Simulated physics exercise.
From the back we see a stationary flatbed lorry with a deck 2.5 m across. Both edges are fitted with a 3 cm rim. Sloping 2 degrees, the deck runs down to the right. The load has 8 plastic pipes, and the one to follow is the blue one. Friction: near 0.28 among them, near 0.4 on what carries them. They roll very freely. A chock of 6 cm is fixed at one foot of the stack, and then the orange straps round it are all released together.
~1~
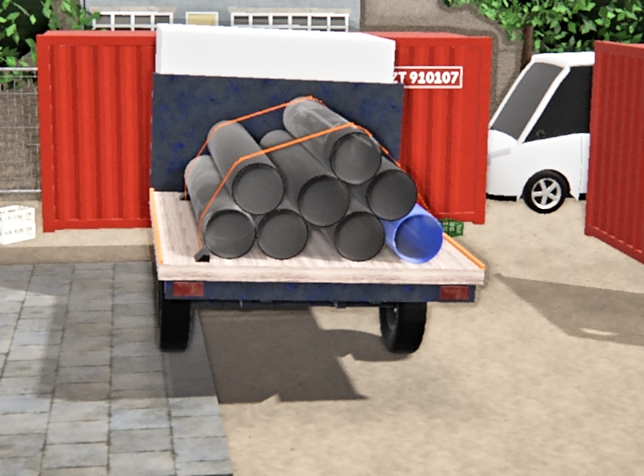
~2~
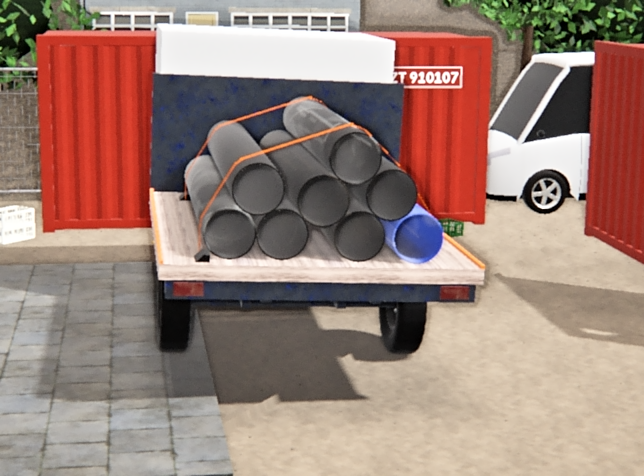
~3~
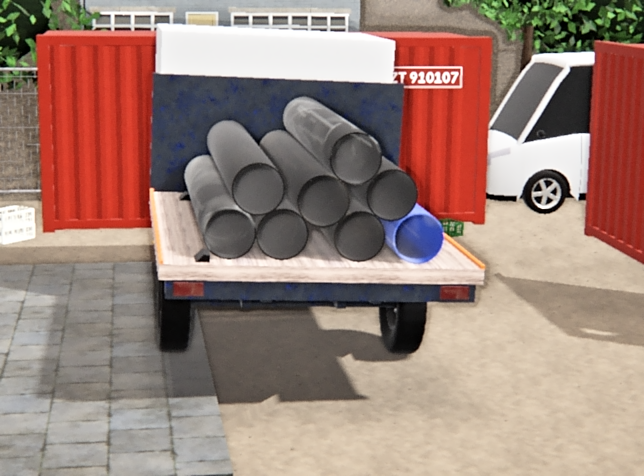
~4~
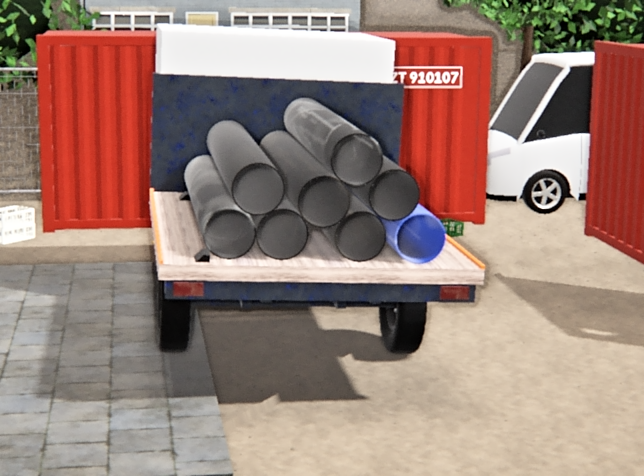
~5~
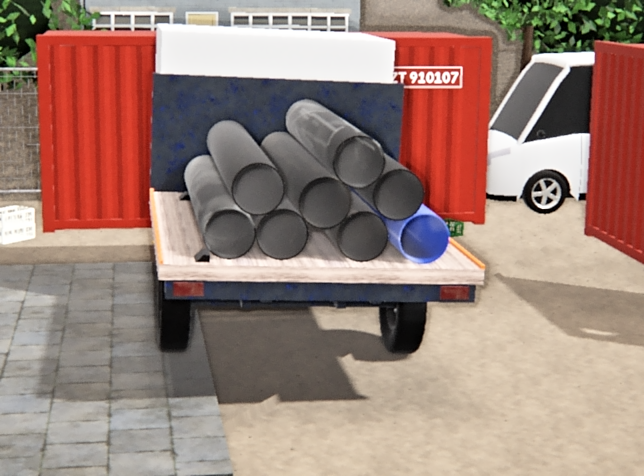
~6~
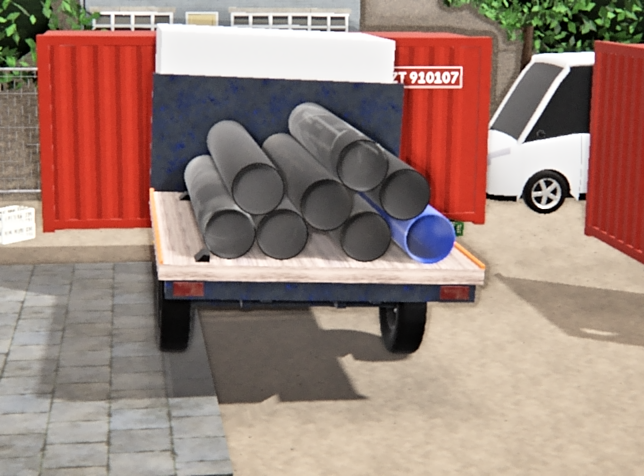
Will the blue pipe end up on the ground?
It is shed from the deck.
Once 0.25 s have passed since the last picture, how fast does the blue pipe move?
Roughly 0.8 m/s.
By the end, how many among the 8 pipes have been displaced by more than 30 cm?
Altogether it comes to 5.
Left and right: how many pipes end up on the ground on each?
On the left it's 0, and on the right it's 1.
Then, 0.2 s after the last picture, blue is on the deck, 25 cm from the right edge, rolling right; 0 of 8 are off.
Then, 0.6 s after the last picture, blue is on the deck, 5 cm from the right edge, rolling right; 0 of 8 are off.
Then, 0.7 s after the last picture, blue is dropping off the right side; 1 of 8 is off.
At rest (3.9 s after the last picture), blue is down on the right; 1 of 8 is off.
